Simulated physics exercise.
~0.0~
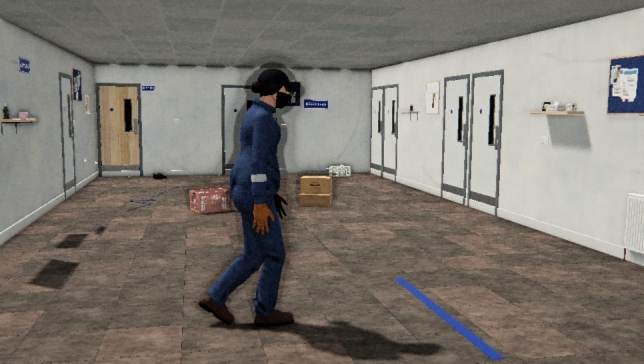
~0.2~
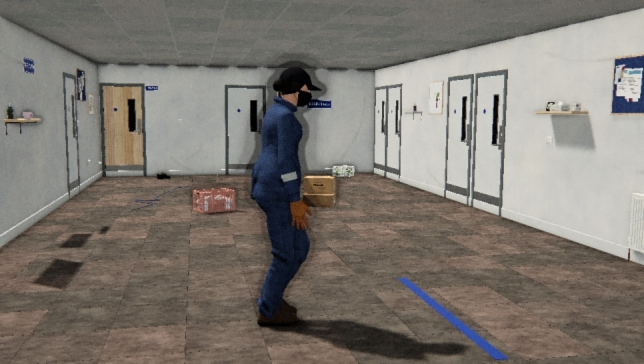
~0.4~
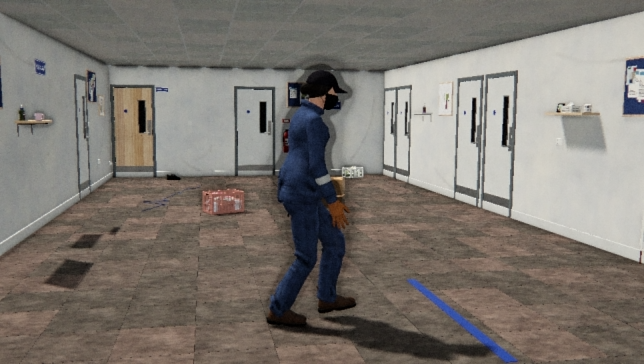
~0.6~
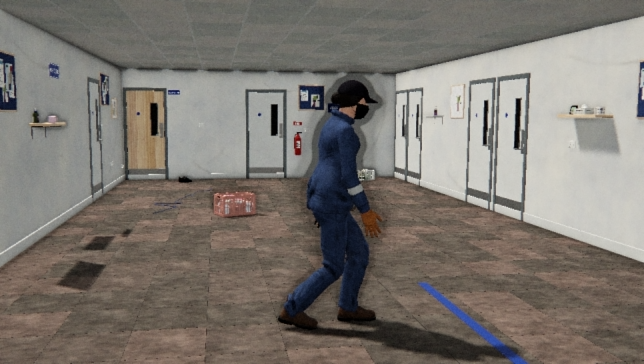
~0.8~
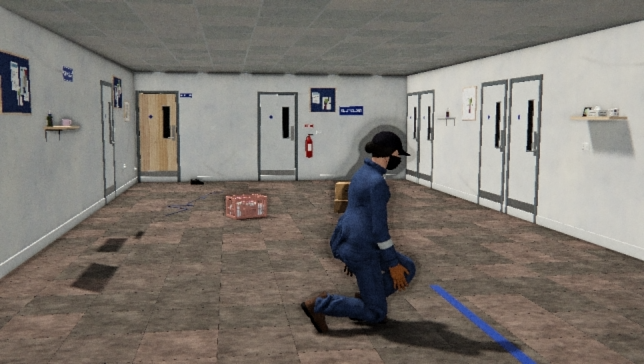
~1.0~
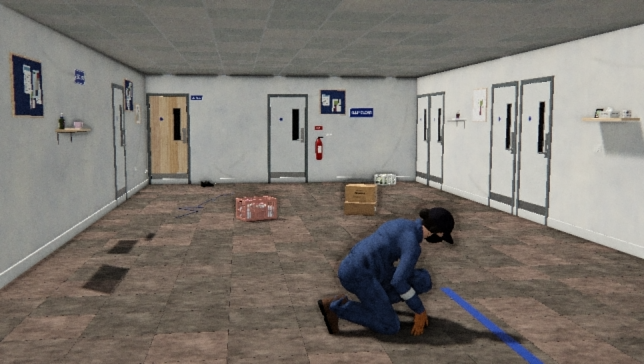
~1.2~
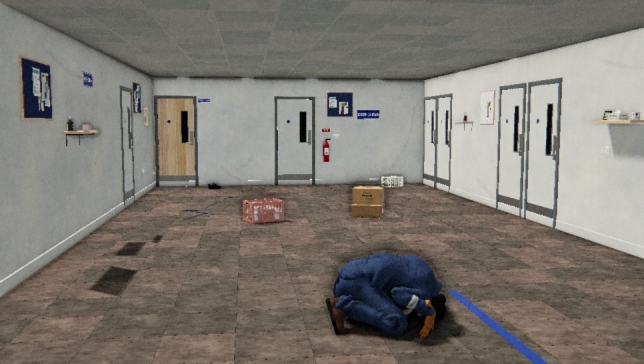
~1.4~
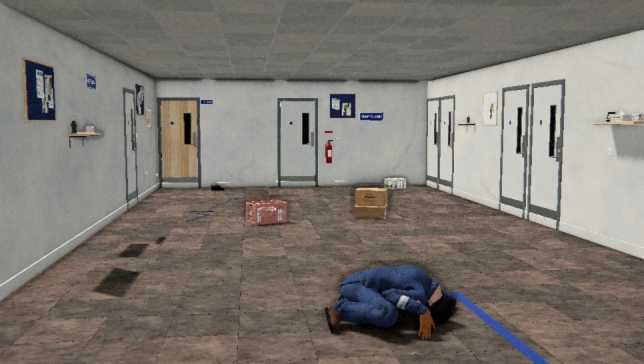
In a wide room, a walker in blue sinks down and curls up short of the blue strip.
